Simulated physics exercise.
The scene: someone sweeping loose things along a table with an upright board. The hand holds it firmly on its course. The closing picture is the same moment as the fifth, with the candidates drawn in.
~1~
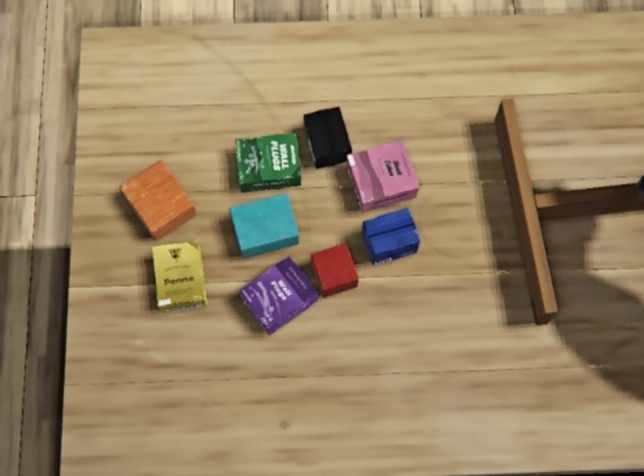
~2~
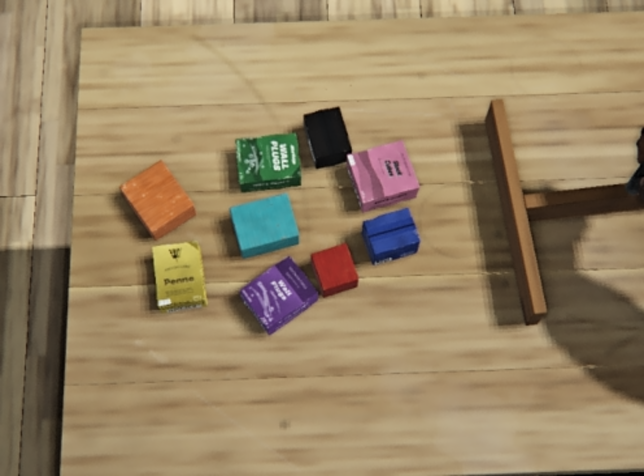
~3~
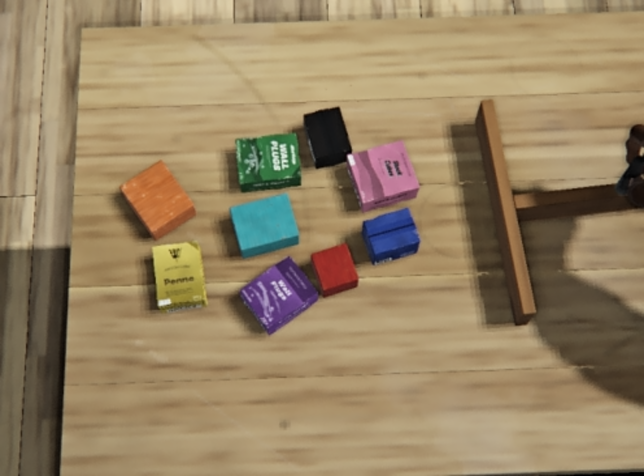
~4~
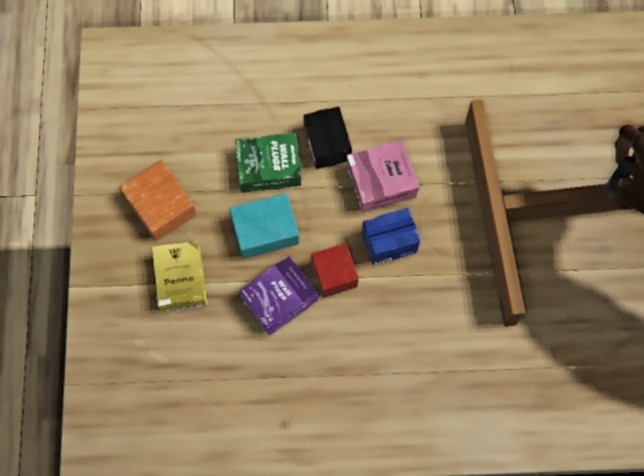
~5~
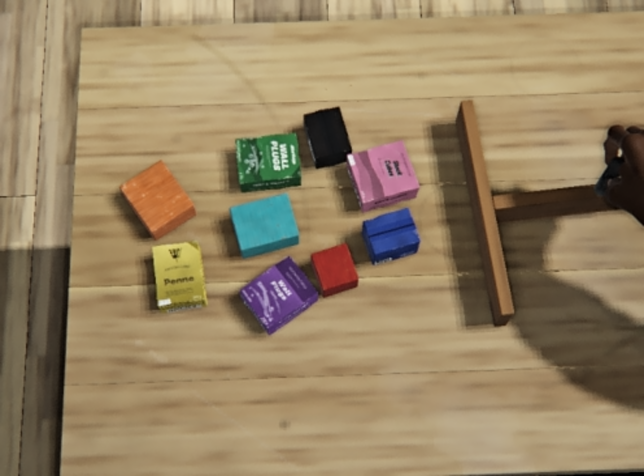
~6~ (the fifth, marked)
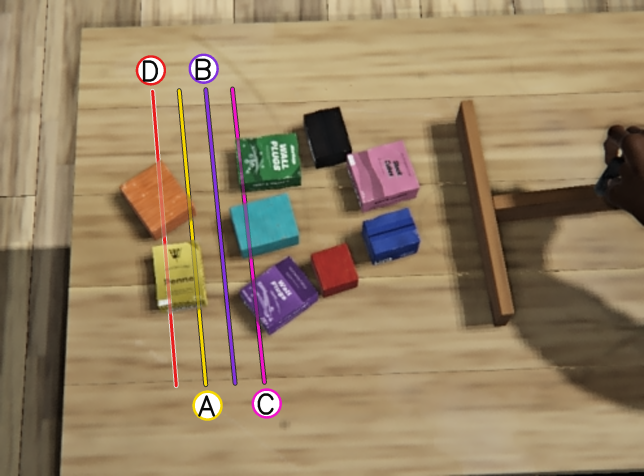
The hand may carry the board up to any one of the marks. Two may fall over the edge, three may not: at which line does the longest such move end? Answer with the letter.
At D, and not beyond.
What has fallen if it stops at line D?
The orange block.
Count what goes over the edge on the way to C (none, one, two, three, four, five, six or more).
By then, none.
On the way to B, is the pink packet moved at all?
Yes.
On the marked copy, A at (192, 230); B at (220, 230); C at (248, 229); D at (164, 231).
Following D. Soon after the start, board (371, 207); black box (324, 134); purple box (267, 304).
Later, board (254, 211); orange block (120, 214); yellow packet (150, 296).
In the end, board (164, 214); orange block over the edge; green box (77, 147); one fallen.
As for the rest, A is within the limit but short; B is within the limit but short; C is within the limit but short.
